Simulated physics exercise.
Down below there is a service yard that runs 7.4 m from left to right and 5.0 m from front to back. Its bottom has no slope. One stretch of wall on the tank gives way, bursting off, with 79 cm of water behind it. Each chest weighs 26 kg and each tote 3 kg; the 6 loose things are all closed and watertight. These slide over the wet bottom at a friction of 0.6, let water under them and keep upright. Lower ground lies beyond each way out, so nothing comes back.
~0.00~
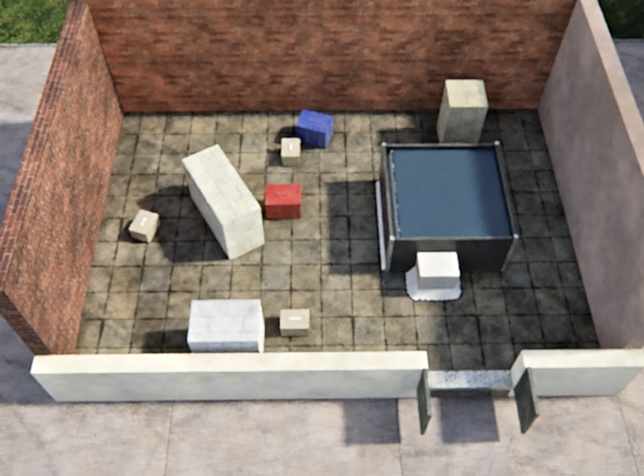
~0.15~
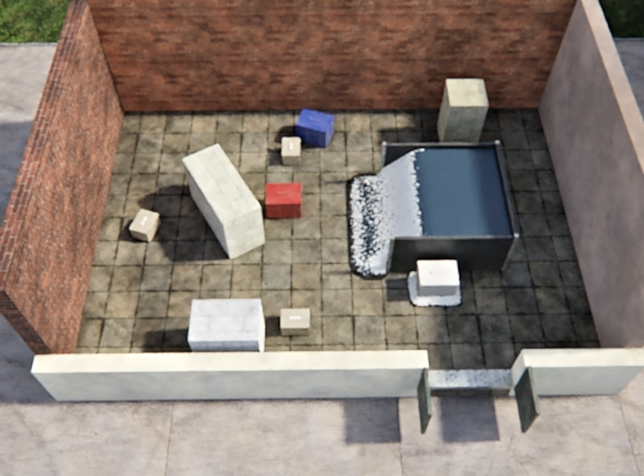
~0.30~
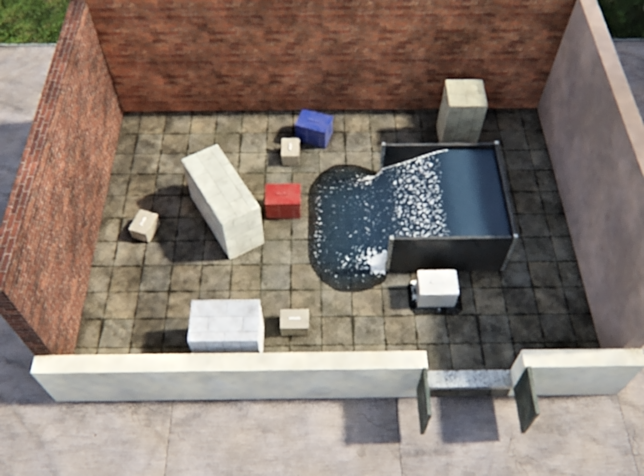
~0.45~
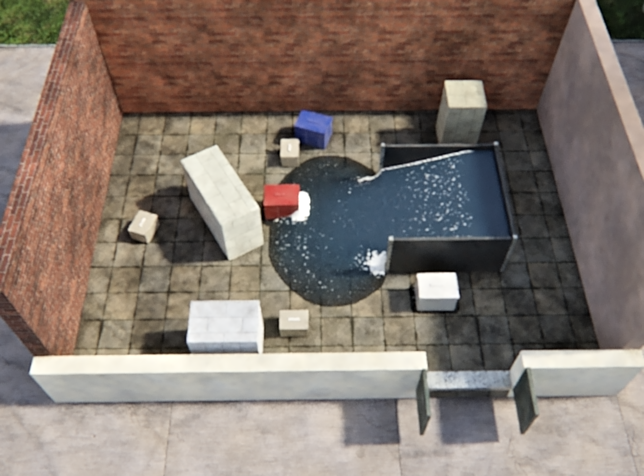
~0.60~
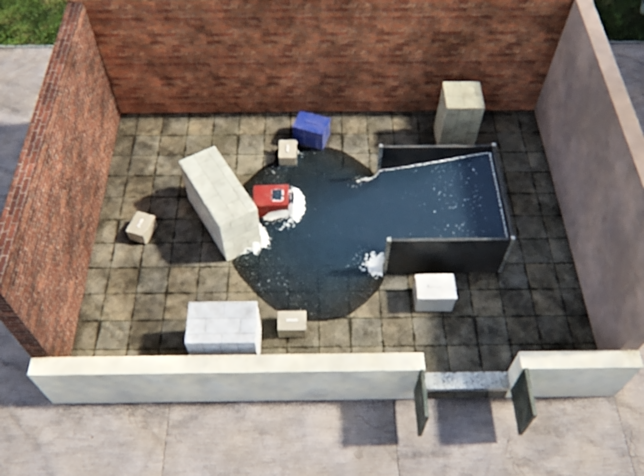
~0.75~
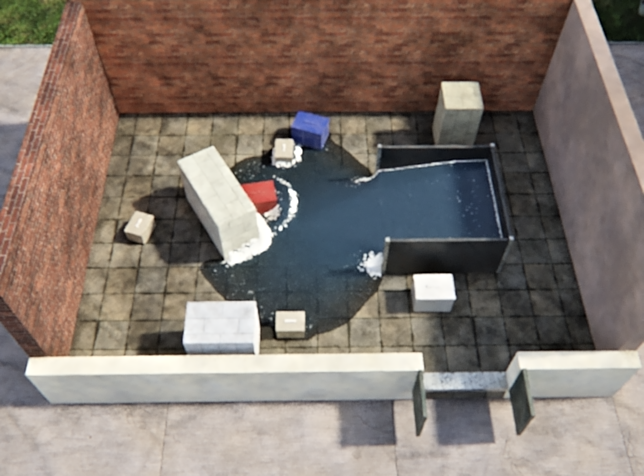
A big dark tank in a walled yard burst open on its left side, and water spread leftward across the paved floor, pushing the red chest up against the long pale block.
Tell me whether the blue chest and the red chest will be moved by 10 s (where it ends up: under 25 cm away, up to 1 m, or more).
In the end, the blue chest is essentially where it was and the red chest has travelled well away.
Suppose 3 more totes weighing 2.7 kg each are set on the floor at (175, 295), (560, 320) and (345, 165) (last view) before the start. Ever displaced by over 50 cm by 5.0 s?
Going one by one: Too far, not far enough, too far.
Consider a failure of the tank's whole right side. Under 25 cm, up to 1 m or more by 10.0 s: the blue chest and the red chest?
Note: Blue chest shifted modestly, red chest unmoved.
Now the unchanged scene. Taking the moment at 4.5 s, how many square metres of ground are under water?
Somewhere around 29 m2, roughly.
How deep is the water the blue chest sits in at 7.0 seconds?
6 cm or so.
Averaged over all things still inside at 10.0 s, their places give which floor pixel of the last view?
Mean floor pixel: About (364, 252).
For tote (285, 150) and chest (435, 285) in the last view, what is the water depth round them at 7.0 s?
Some 10 cm at the first, some 6 cm at the second.
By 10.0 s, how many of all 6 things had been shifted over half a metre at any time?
Count: 4.
After 2.0 s the blue chest is near (310, 123), 0.0 m from its start, aground; the red chest is near (176, 108), 2.6 m from its start, aground; 0 of 6 are out; 1 afloat.
After 4.5 s the blue chest is near (310, 123), 0.0 m from its start, aground; the red chest is near (176, 196), 1.6 m from its start, afloat; 0 of 6 are out; 4 afloat.
After 7.0 s the blue chest is near (310, 123), 0.0 m from its start, aground; the red chest is near (176, 172), 1.7 m from its start, aground; 0 of 6 are out; 3 afloat.
After 10.0 s the blue chest is near (310, 123), 0.0 m from its start, aground; the red chest is near (187, 163), 1.6 m from its start, aground; 0 of 6 are out; 3 afloat.
